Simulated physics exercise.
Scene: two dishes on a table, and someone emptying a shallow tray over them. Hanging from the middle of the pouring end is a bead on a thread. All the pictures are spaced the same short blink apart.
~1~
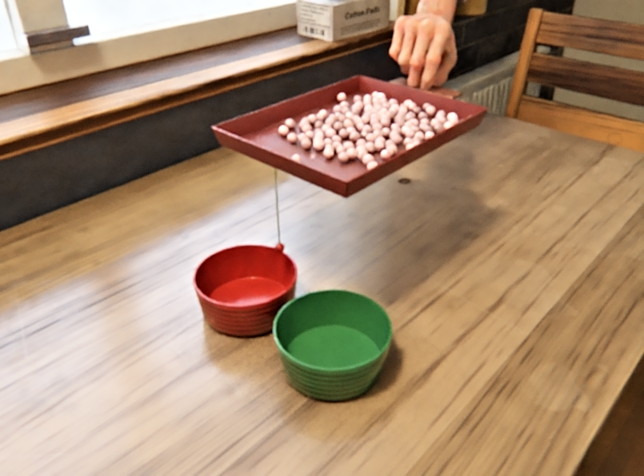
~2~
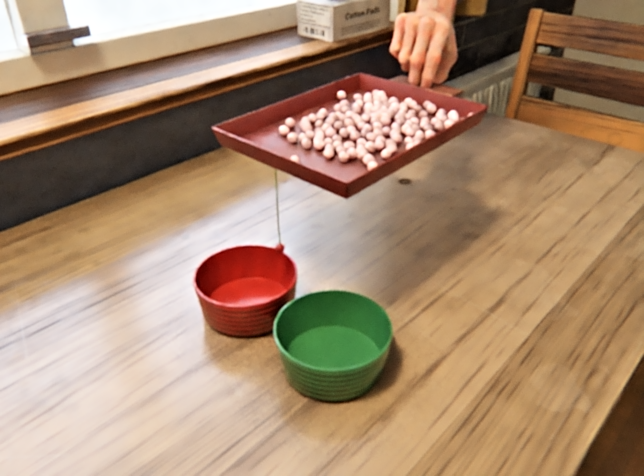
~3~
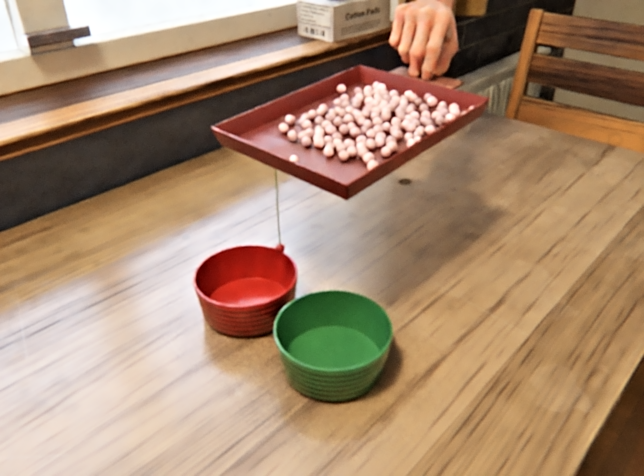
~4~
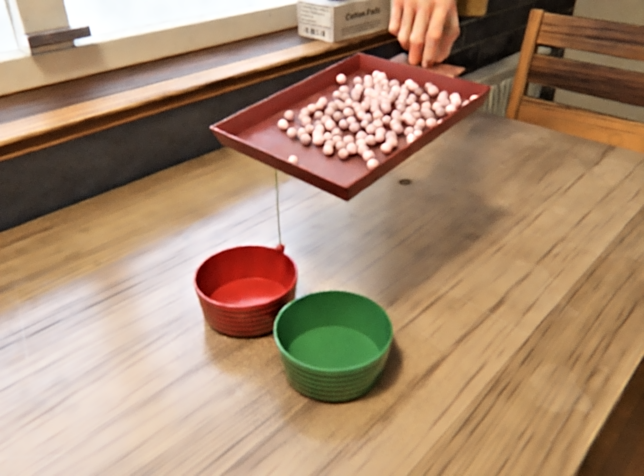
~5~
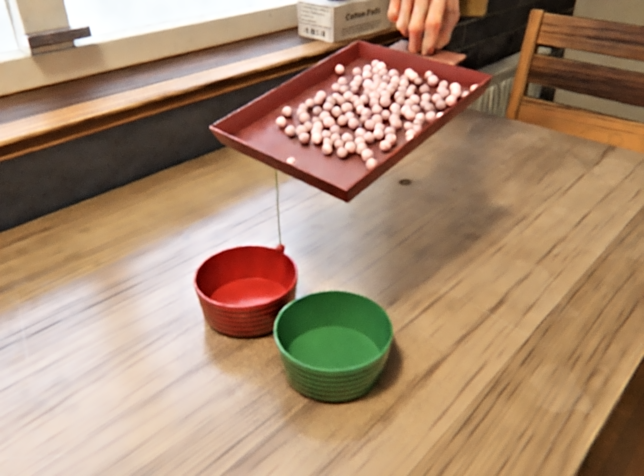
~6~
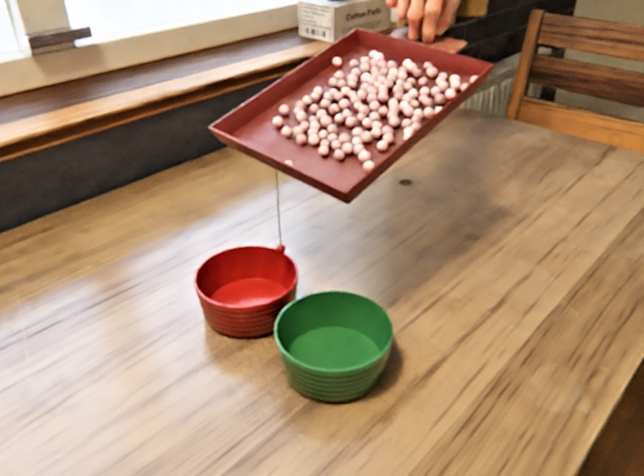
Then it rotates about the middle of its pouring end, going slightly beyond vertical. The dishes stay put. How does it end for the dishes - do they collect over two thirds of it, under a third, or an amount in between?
They collect over two thirds of it.
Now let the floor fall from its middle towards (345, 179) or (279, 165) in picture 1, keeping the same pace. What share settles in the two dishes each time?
In order, some 80 % and some 70 %.
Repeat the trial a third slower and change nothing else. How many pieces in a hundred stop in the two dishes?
Close to 90 per cent.
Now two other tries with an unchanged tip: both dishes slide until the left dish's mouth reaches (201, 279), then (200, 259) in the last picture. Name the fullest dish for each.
In turn: Right; the right-hand dish.
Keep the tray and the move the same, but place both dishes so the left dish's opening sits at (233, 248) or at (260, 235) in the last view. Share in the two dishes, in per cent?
80 %, then 10 %.
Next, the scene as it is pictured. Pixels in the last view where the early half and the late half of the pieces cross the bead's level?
It passes near (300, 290) first and then near (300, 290).
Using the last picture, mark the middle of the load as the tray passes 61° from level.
Near (312, 159).
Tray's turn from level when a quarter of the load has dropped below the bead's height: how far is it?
Somewhere near 80 degrees, I'd say.
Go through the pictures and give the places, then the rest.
In the first picture, corners of the pouring end at (219, 127) and (347, 178), level; middle of the load at (375, 123), sugar pearls; left dish at (206, 311); right dish at (292, 373); bead on its thread at (280, 248).
In the second picture, corners of the pouring end at (219, 127) and (347, 178), level; middle of the load at (375, 122).
In the third picture, corners of the pouring end at (219, 127) and (347, 180), tipped barely, lowest at the right corner; middle of the load at (375, 117).
In the fourth picture, corners of the pouring end at (218, 126) and (346, 182), tipped a little, lowest at the right corner; middle of the load at (375, 110).
In the fifth picture, corners of the pouring end at (217, 126) and (346, 184), tipped a little, lowest at the right corner; middle of the load at (374, 103).
In the sixth picture, corners of the pouring end at (216, 126) and (345, 187), tipped clearly, lowest at the right corner; middle of the load at (372, 99), nearly all on the move; left dish at (207, 313); right dish at (293, 374).
Soon, tray tipped steeply; nearly all on the tray; a stray few in the right dish; a stray few in the left dish; a stray few outside both; a stray few in the air.
A while on, tray tipped past a quarter turn; a stray few on the tray; about half in the right dish; about a quarter in the left dish; a small part outside both; a small part in the air.
Towards the end, tray tipped past a quarter turn; about half in the right dish; about a third in the left dish; a small part outside both.
Finally, tray tipped past a quarter turn; about half in the right dish; about a third in the left dish; a small part outside both.
